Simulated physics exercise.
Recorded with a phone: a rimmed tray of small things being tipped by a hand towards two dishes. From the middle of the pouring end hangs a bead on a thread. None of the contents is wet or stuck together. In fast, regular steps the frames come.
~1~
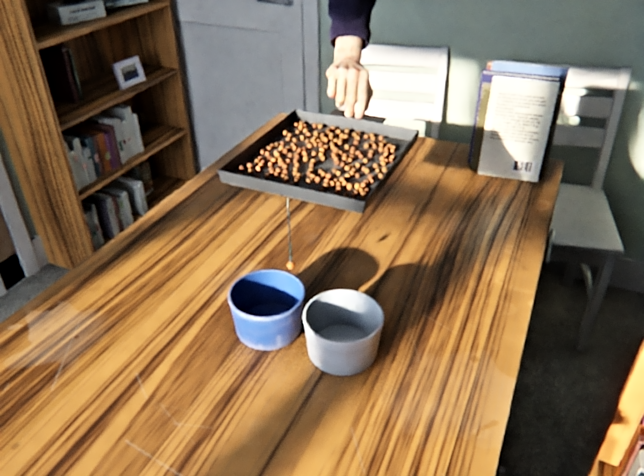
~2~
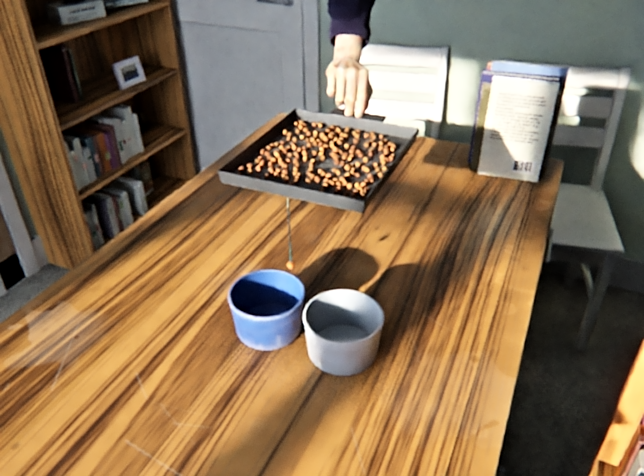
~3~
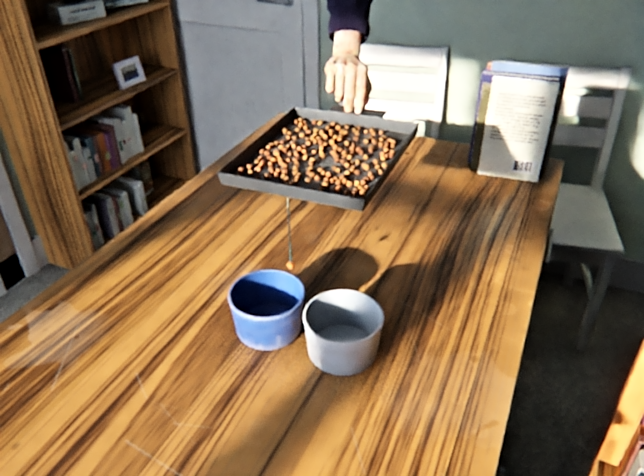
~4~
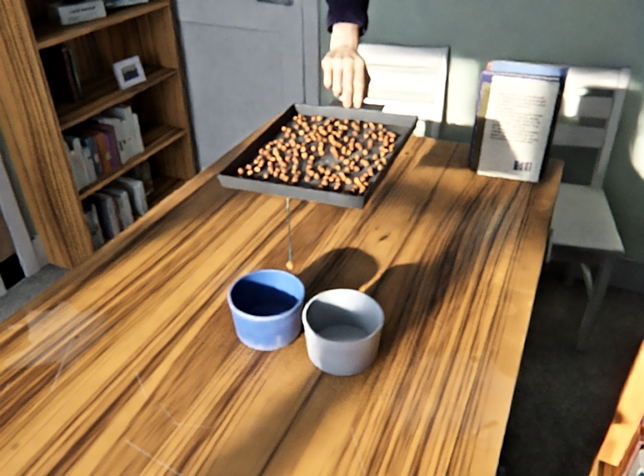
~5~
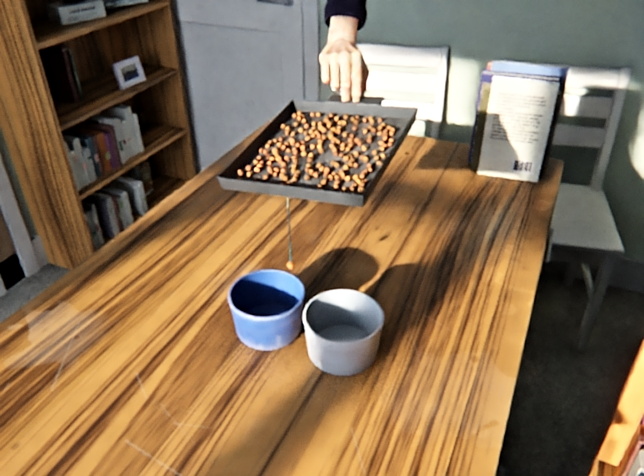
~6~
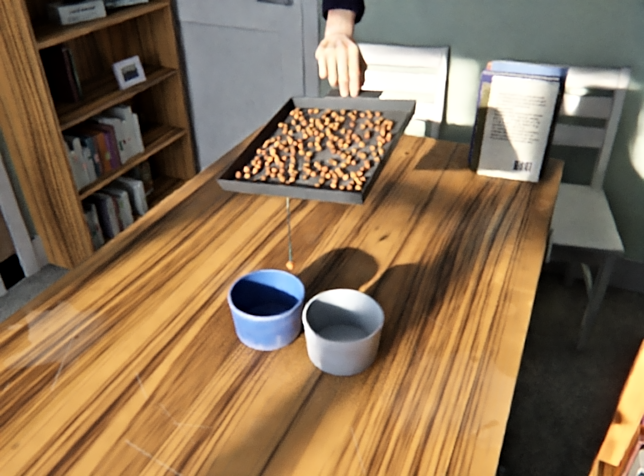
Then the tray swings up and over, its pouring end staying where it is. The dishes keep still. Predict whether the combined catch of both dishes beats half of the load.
The combined catch falls short of half.
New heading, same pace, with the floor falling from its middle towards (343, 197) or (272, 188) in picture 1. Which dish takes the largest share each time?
The first place favours the right of the two, the second the left of the two.
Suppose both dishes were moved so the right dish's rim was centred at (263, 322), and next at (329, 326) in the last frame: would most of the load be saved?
With the first shift the pair saves less than a half; with the second, less than a half.
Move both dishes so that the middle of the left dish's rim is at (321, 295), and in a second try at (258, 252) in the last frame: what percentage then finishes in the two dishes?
Roughly 0 % and 90 %.
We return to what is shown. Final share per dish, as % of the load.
0 percent ends in the left dish, 0 percent in the right.
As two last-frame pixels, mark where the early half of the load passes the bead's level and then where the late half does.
Around (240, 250) first; around (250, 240) second.
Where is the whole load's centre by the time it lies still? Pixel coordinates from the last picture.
Around (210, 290).
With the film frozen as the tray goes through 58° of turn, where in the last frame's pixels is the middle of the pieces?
Somewhere around pixel (257, 172) in the last picture.
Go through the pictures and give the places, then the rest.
In the first frame, corners of the pouring end near (220, 169) and (363, 200), level; middle of the load near (323, 158), cereal balls; left dish near (250, 329); right dish near (328, 354); bead on its thread near (291, 265).
In the second frame, corners of the pouring end near (220, 170) and (363, 200), level; middle of the load near (323, 157).
In the third frame, corners of the pouring end near (220, 172) and (363, 198), tipped barely, lowest at the left corner; middle of the load near (323, 156).
In the fourth frame, corners of the pouring end near (220, 174) and (362, 196), tipped a little, lowest at the left corner; middle of the load near (322, 153).
In the fifth frame, corners of the pouring end near (220, 176) and (361, 194), tipped a little, lowest at the left corner; middle of the load near (321, 150).
In the sixth frame, corners of the pouring end near (220, 179) and (360, 192), tipped a little, lowest at the left corner; middle of the load near (319, 148); left dish near (250, 329); right dish near (328, 354).
Shortly afterwards, tray tipped steeply; all but a few on the tray; only a few outside both; only a few in the air.
Next, tray tipped right over; near a third on the tray; near half outside both; near a quarter in the air.
Some moments later, tray tipped past a quarter turn; only a few in the left dish; all but a few outside both.
In the end, tray tipped past a quarter turn; none at all in the right dish; only a few in the left dish; all but a few outside both.
